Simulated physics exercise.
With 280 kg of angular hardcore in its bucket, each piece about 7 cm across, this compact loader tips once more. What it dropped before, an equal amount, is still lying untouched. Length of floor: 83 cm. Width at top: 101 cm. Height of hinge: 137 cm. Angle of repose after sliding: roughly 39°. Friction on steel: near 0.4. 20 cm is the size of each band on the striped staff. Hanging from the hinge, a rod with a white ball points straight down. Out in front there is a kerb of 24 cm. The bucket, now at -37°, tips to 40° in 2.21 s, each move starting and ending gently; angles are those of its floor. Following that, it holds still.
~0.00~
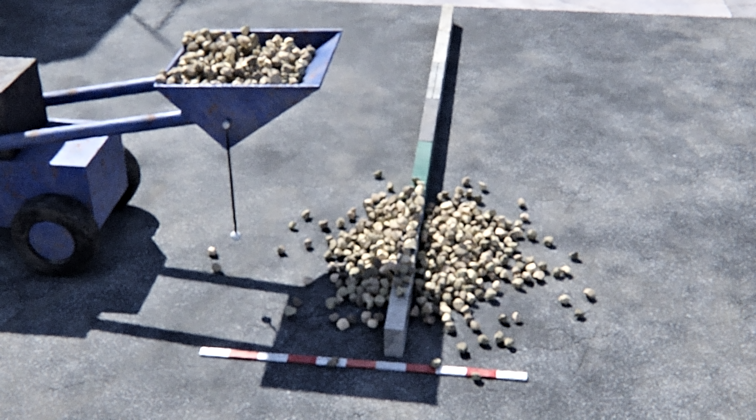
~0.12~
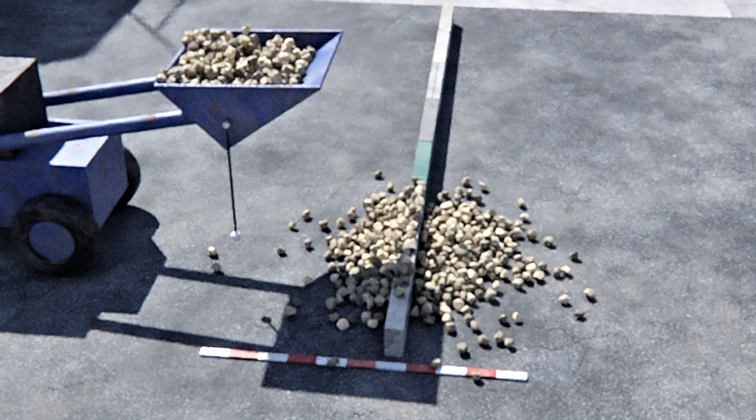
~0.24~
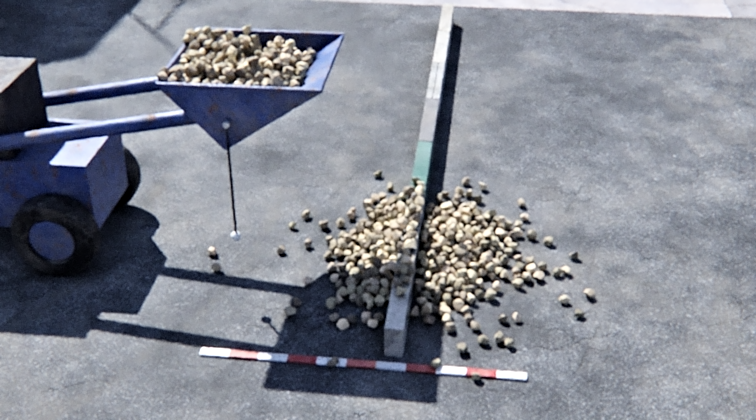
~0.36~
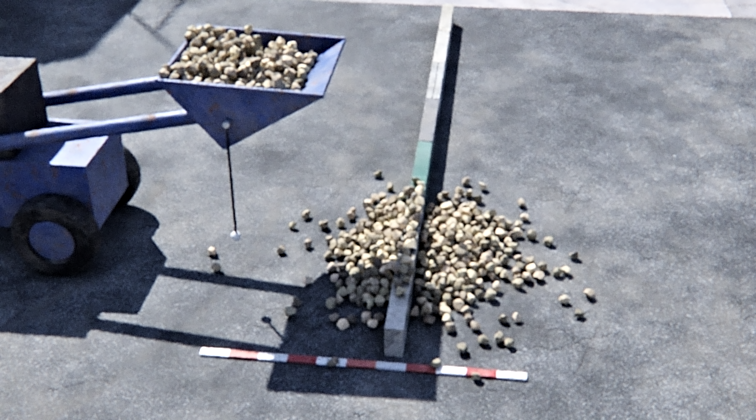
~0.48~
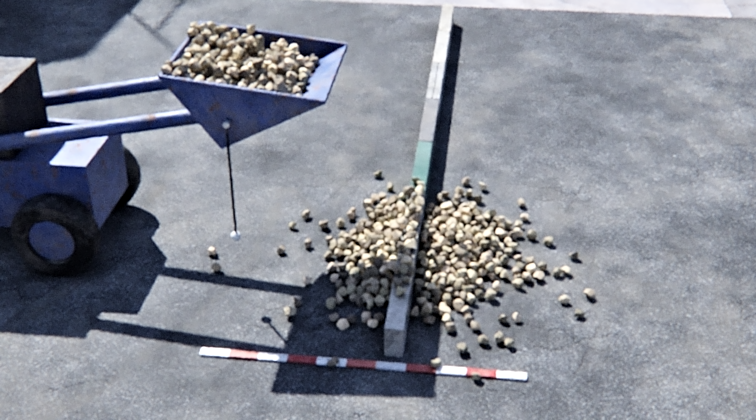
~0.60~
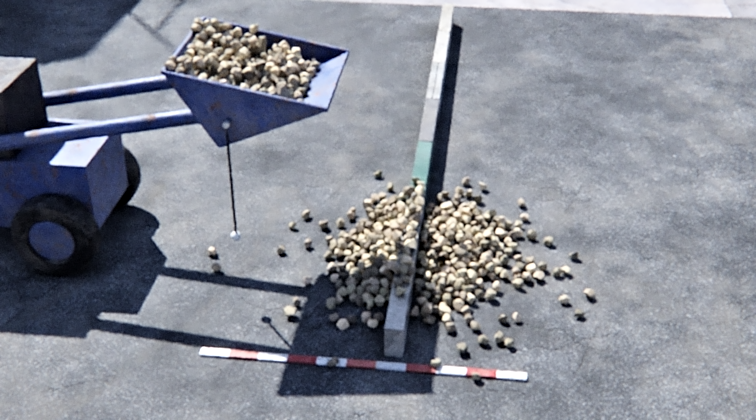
The clip opens on a small blue loader at left, its raised bucket full of pale stones, facing a kerb with an earlier pile heaped over both sides. The bucket slowly tilts a little, its right edge dipping slightly, while the stones shift slightly inside and the pile stays still.
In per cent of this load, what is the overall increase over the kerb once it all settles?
0 out of 100, about.
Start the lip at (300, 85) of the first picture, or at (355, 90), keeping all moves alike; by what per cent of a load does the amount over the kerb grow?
Roughly 0 per cent, then 15 per cent.
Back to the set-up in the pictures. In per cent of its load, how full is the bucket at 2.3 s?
Around 20 in a hundred.
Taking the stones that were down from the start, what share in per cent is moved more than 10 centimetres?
0 per cent.
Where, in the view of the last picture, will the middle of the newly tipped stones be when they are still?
Roughly at (355, 241) in the last picture.
After 1.7 s the floor is at 28°; in per cent of one load, 98 in the bucket, 50 on this side of the kerb, 53 over the kerb; the foremost stones are at (565, 276).
After 2.3 s the floor is at 40°; in per cent of one load, 21 in the bucket, 126 on this side of the kerb, 53 over the kerb; the foremost stones are at (565, 276).
After 2.7 s the floor is at 40°; in per cent of one load, 0 in the bucket, 147 on this side of the kerb, 53 over the kerb; the foremost stones are at (565, 276).
After 5.2 s the floor is at 40°; in per cent of one load, 0 in the bucket, 148 on this side of the kerb, 53 over the kerb; the foremost stones are at (565, 276). Net gain over the kerb, 0.
